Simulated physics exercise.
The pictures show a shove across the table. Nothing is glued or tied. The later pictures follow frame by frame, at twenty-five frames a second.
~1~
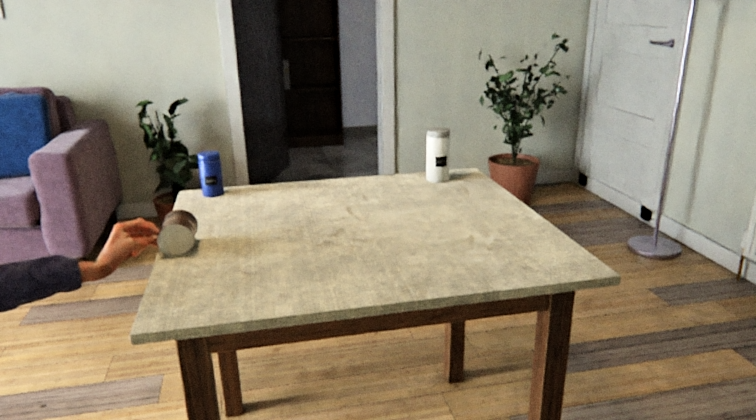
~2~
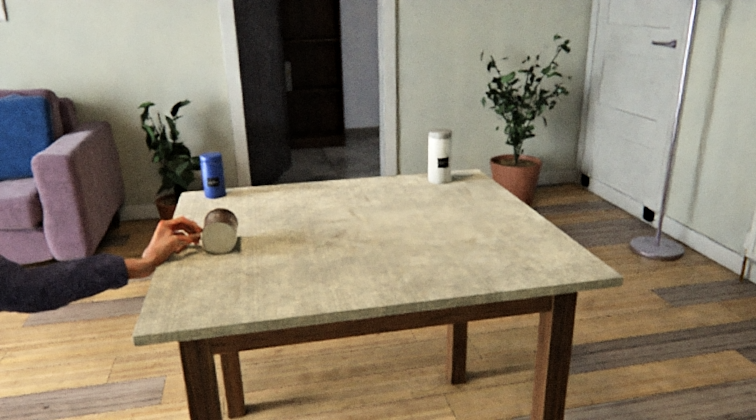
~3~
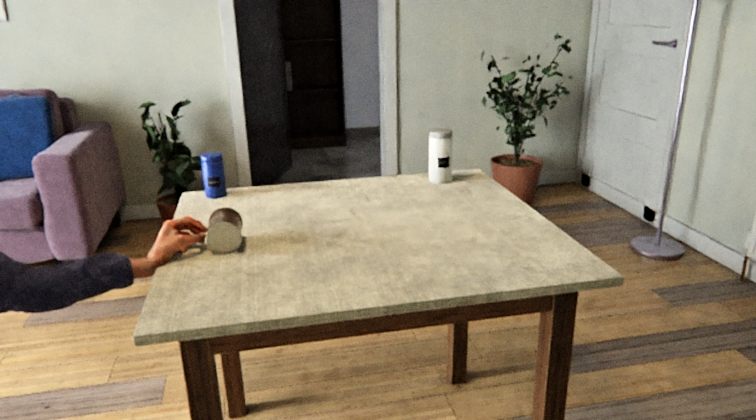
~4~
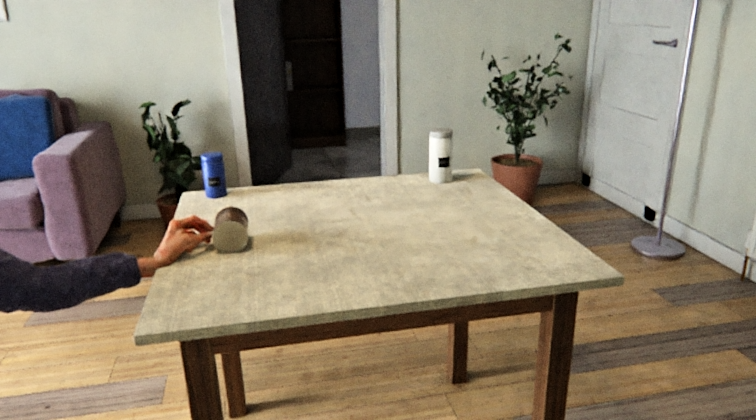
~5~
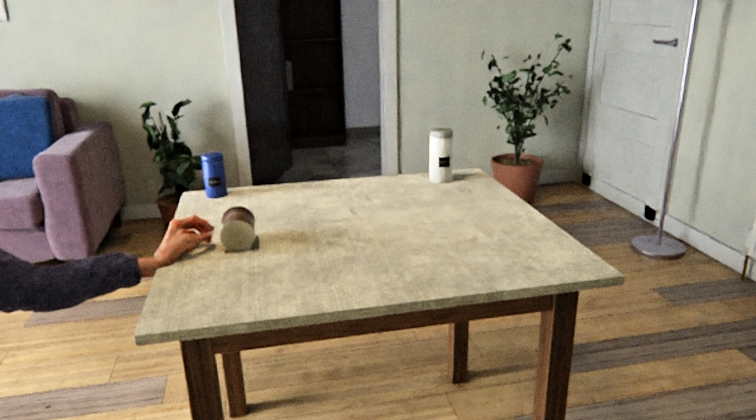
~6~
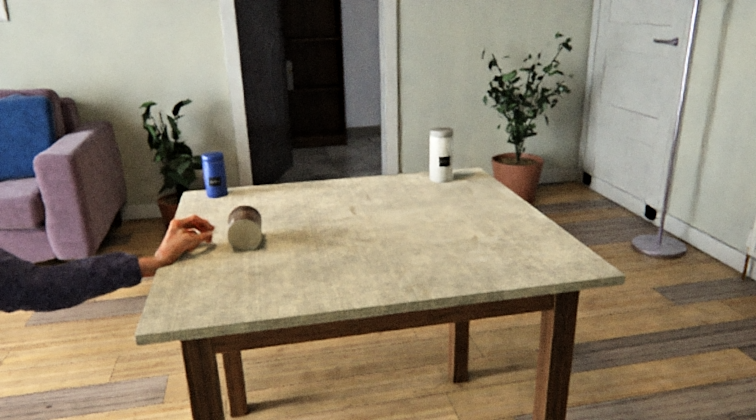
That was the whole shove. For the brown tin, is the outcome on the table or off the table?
The brown tin remains on top.
Then, 0.10 s past the last view, brown tin displaced about its own width near (260, 226).
Then, 0.30 s past the last view, brown tin displaced about its own width near (285, 224).
Then, 0.50 s past the last view, brown tin displaced well along near (303, 222).
Then, 0.80 s past the last view, brown tin displaced well along near (321, 221).
Finally, moved from the start, brown tin. Final places as the last picture's camera would see them, brown tin near (327, 220).
